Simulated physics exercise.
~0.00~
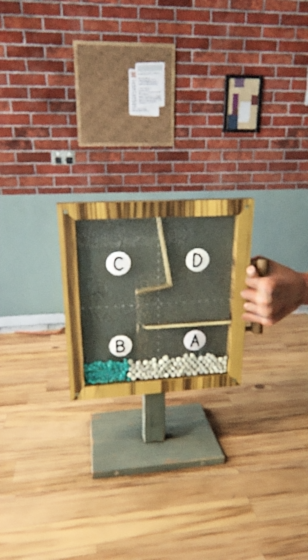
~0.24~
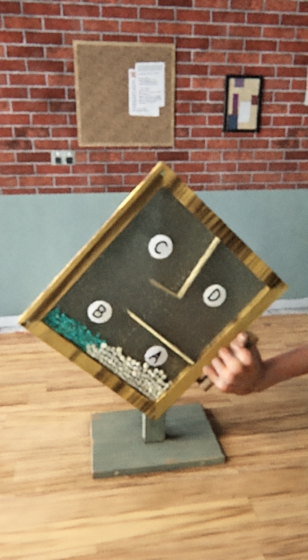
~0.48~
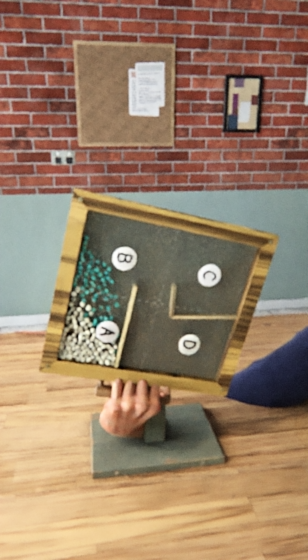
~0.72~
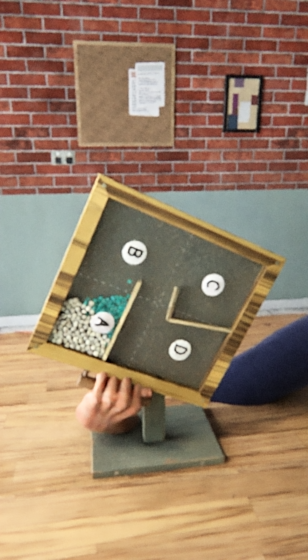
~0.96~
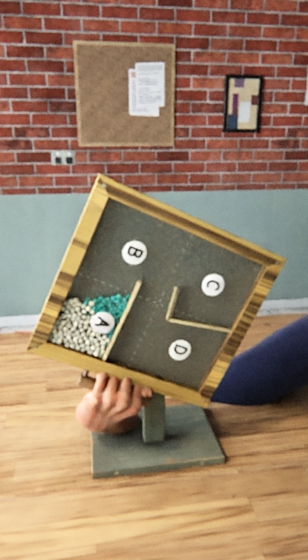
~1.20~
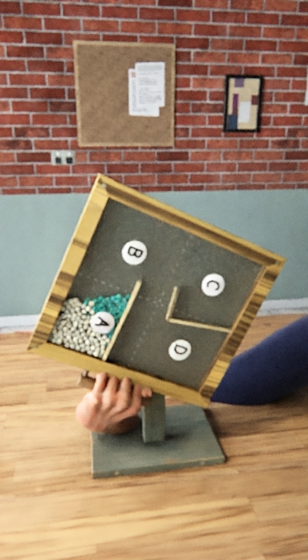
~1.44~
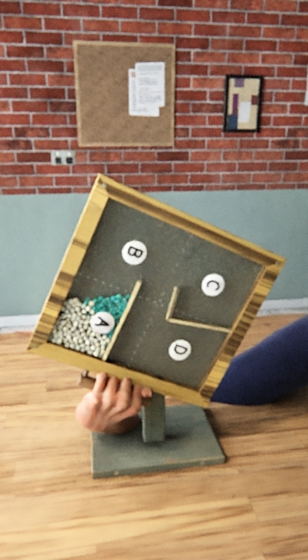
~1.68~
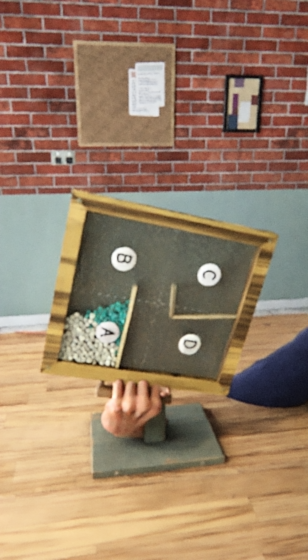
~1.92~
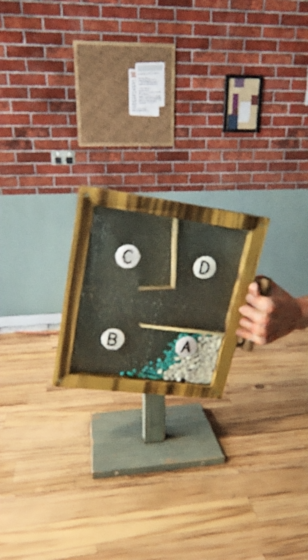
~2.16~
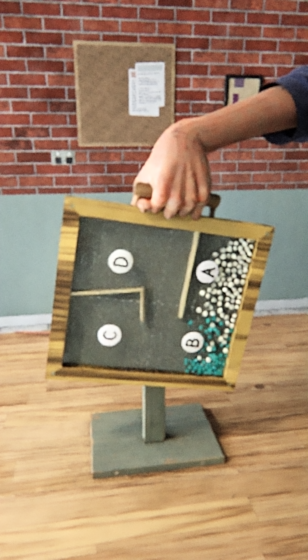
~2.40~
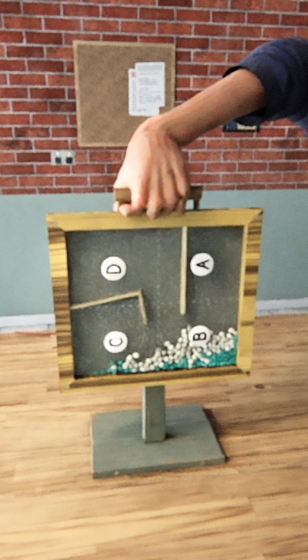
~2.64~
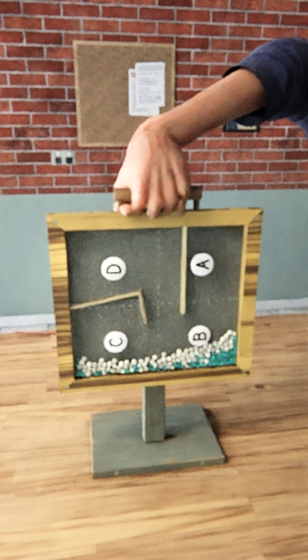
In a room with a brick wall, a hand turns a framed case clockwise, gathering white and turquoise beads in quarter A, holds it, then swings it back past level onto its other side, where the beads settle along the bottom across B and C.
